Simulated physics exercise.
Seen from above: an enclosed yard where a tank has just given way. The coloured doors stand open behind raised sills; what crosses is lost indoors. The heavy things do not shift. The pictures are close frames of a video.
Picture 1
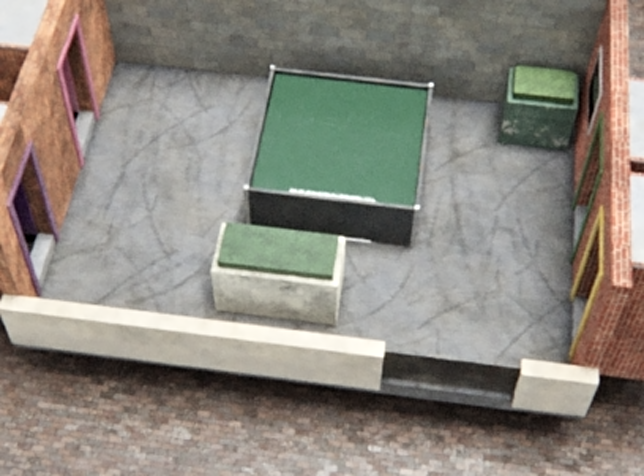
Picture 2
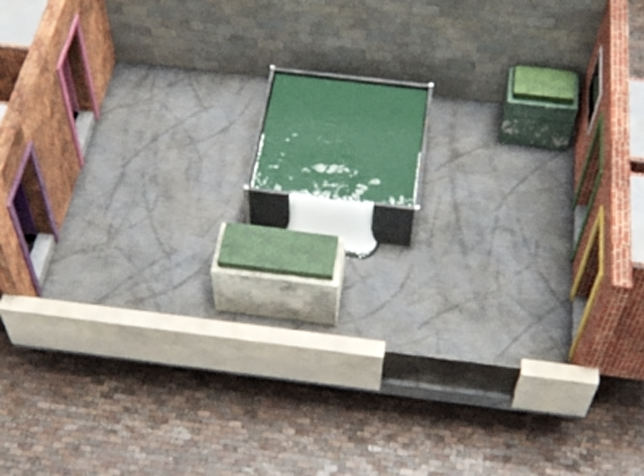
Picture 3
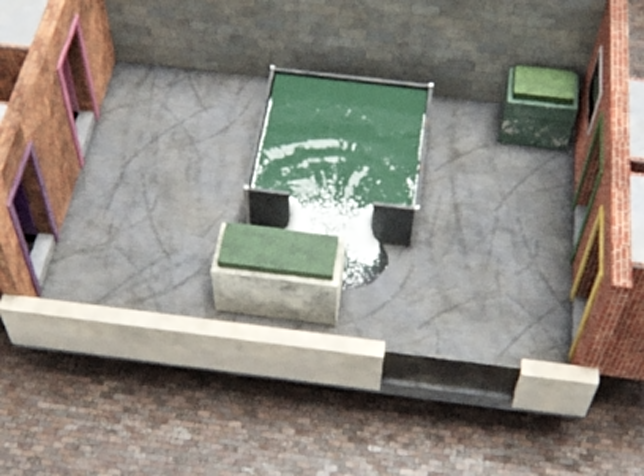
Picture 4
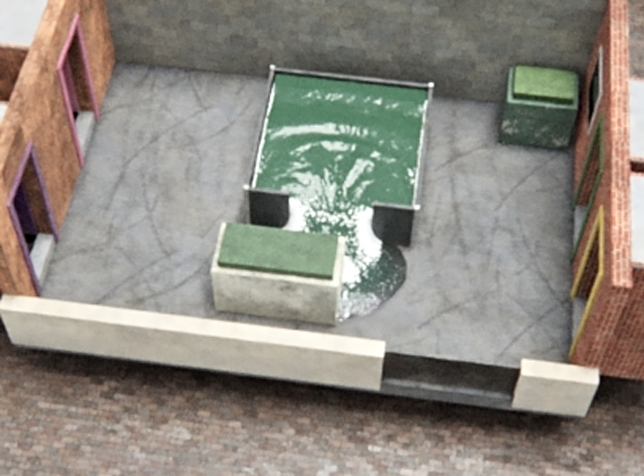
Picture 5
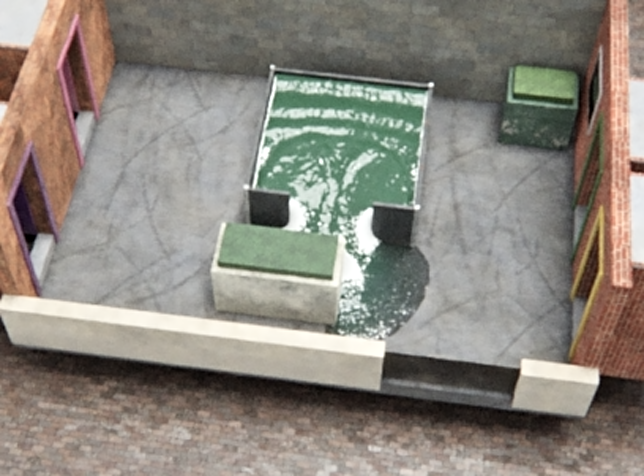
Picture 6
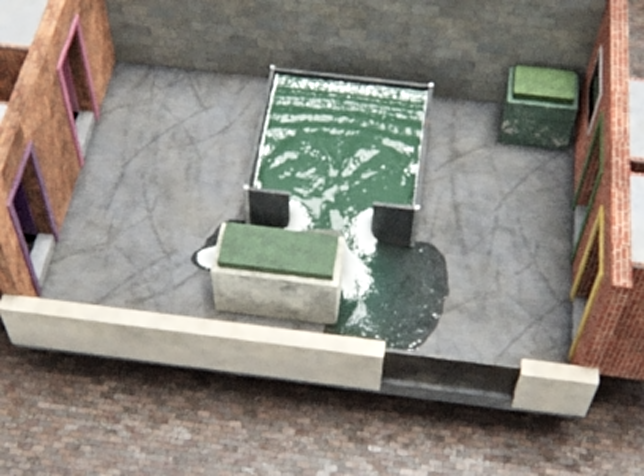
Green water bursts from the tank's front and spreads around the pale block across the grey floor.
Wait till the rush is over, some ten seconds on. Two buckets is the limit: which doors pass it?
One by one: The yellow door floods; the purple door holds within the limit; the green door holds within the limit; the pink door holds within the limit.
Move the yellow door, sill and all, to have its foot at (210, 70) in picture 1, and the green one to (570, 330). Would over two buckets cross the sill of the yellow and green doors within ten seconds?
The yellow door keeps below it, the green door passes that mark.
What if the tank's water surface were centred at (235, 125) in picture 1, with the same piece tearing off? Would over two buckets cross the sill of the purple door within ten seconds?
My reading: Purple goes over.
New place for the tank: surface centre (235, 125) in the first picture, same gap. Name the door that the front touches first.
The purple-painted one.
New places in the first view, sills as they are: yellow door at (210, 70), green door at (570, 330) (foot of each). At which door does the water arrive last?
Last comes the yellow one.
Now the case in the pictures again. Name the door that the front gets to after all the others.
I say the door marked green.
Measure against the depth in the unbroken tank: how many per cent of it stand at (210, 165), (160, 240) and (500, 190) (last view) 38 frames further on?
In that order: 4, 10 and 6 per cent.
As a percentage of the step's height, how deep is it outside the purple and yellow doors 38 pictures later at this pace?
About 30 and 130 per cent.
A moment on, water covers 35 % of the floor; the yellow door not reached, the purple door not reached, the green door not reached, the pink door not reached.
Next, water covers 60 % of the floor; the yellow door under two buckets in, the purple door wet at the sill, nothing in, the green door not reached, the pink door wet at the sill, nothing in.
Then, water covers 75 % of the floor; the yellow door far over two buckets in, the purple door wet at the sill, nothing in, the green door wet at the sill, nothing in, the pink door under two buckets in.
Later, water covers 95 % of the floor; the yellow door far over two buckets in, the purple door wet at the sill, nothing in, the green door wet at the sill, nothing in, the pink door under two buckets in.
In the end, water covers 95 % of the floor; the yellow door far over two buckets in, the purple door wet at the sill, nothing in, the green door wet at the sill, nothing in, the pink door under two buckets in.
